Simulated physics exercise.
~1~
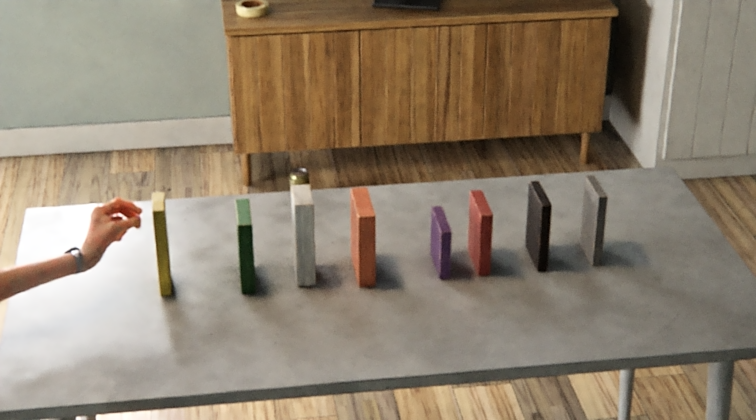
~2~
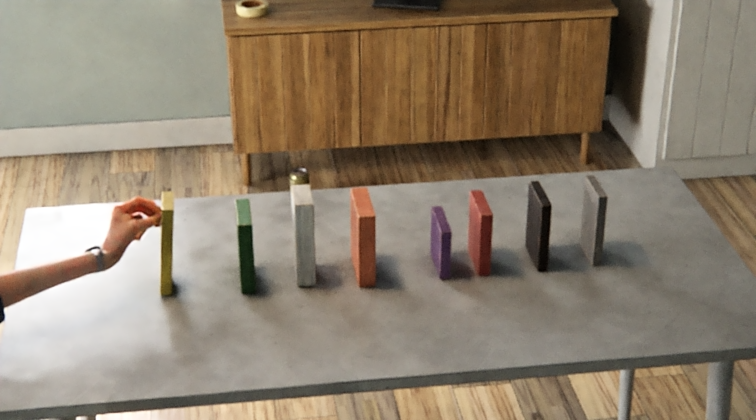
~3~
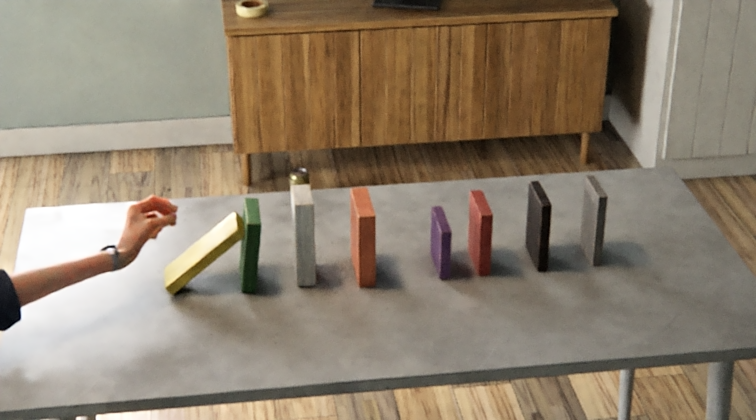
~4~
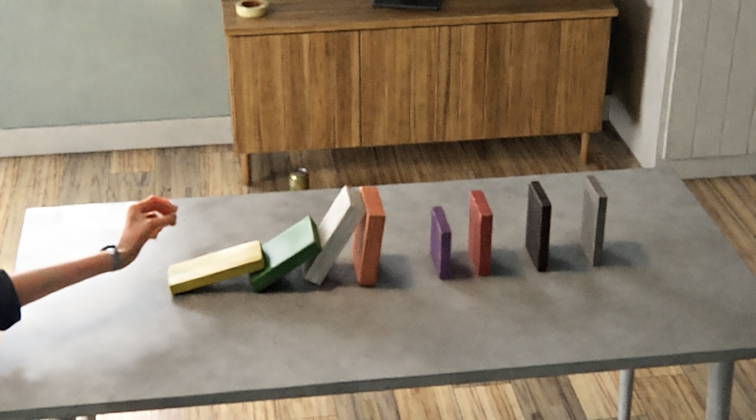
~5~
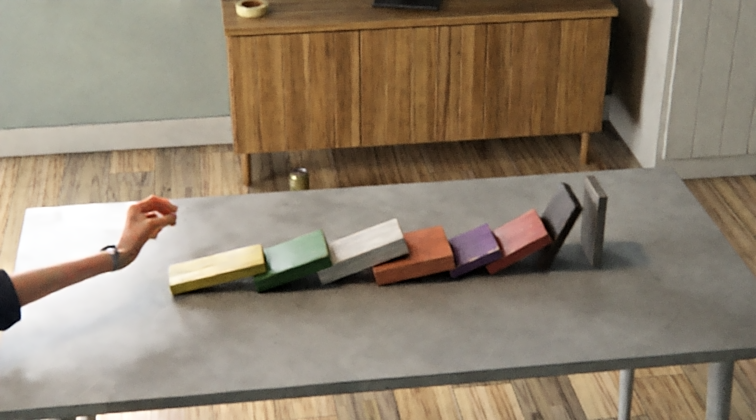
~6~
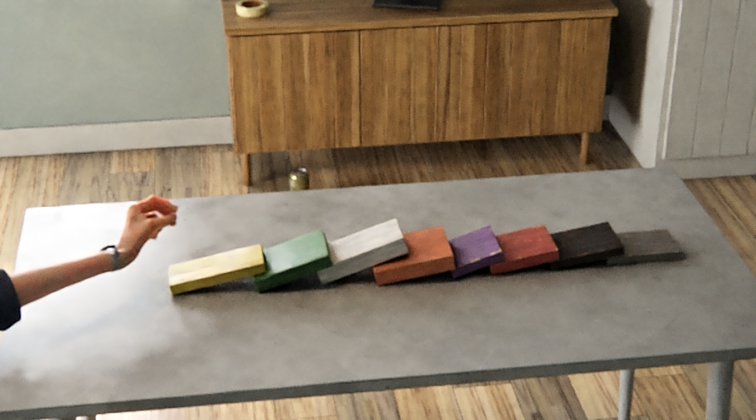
On a grey table in front of a wooden cabinet, a hand nudged the yellow board at the left until it tipped right into the green one, and the row of upright blocks toppled one after another, ending with the grey board lying down.
